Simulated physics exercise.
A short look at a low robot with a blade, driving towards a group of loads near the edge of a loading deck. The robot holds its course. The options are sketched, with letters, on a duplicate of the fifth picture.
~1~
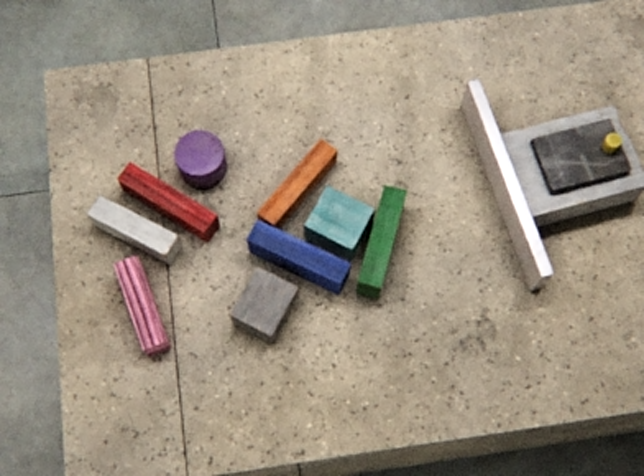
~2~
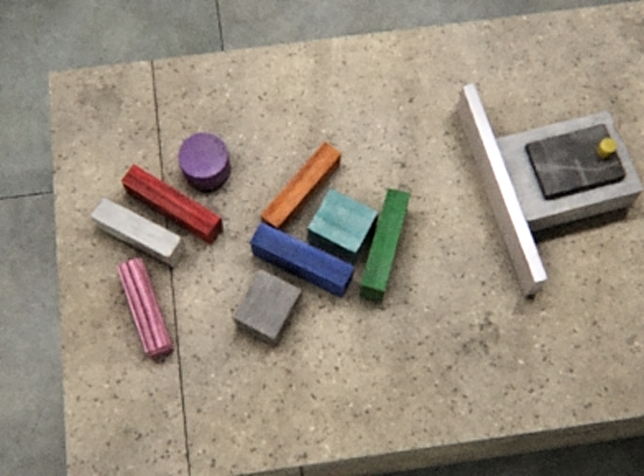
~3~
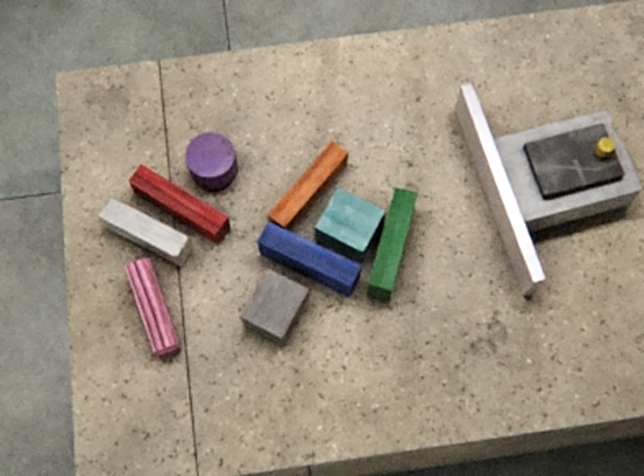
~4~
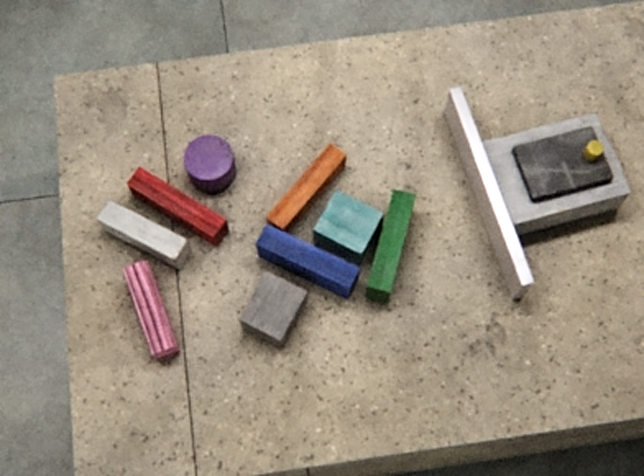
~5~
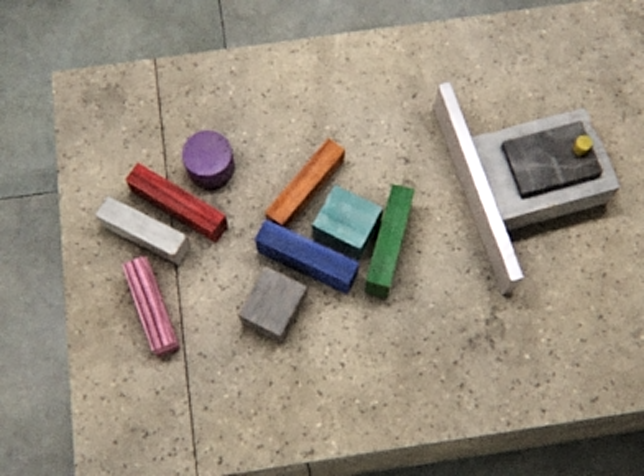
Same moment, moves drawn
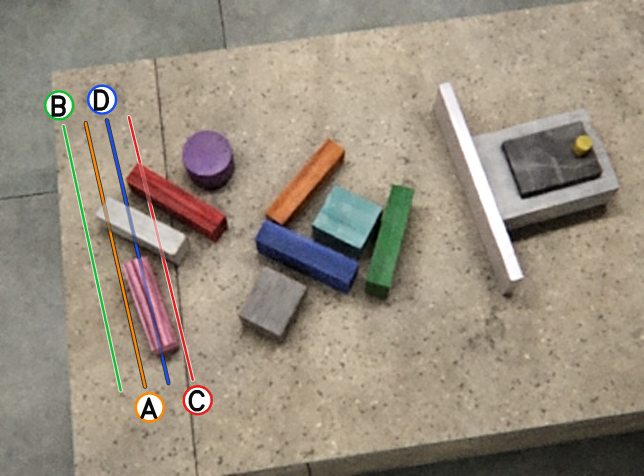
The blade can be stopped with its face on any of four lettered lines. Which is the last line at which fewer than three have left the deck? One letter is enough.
It can go as far as D.
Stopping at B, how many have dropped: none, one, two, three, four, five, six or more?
By then, six or more.
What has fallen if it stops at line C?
The white bar goes over.
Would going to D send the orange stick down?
By then, no.
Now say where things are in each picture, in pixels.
The first picture shows white bar (135, 230); purple canister (201, 160); turquoise crate (339, 223).
The second picture shows robot (569, 162); grey crate (268, 309).
The third picture shows robot (568, 161); red stick (180, 204).
The fourth picture shows robot (556, 164); orange stick (307, 191).
The fifth picture shows robot (545, 160); white bar (143, 231); purple canister (209, 160); turquoise crate (347, 223).
On the copy, A at (114, 248); B at (91, 252); C at (159, 242); D at (136, 245).
On D. First, robot (423, 177); grey crate (270, 309); orange stick (291, 186).
Then, robot (299, 194); white bar (96, 238); pink stick (131, 321).
Finally, robot (201, 208); white bar over the edge; red stick over the edge; two fallen.
By contrast, A drops five; B drops six; C is within the limit but short.
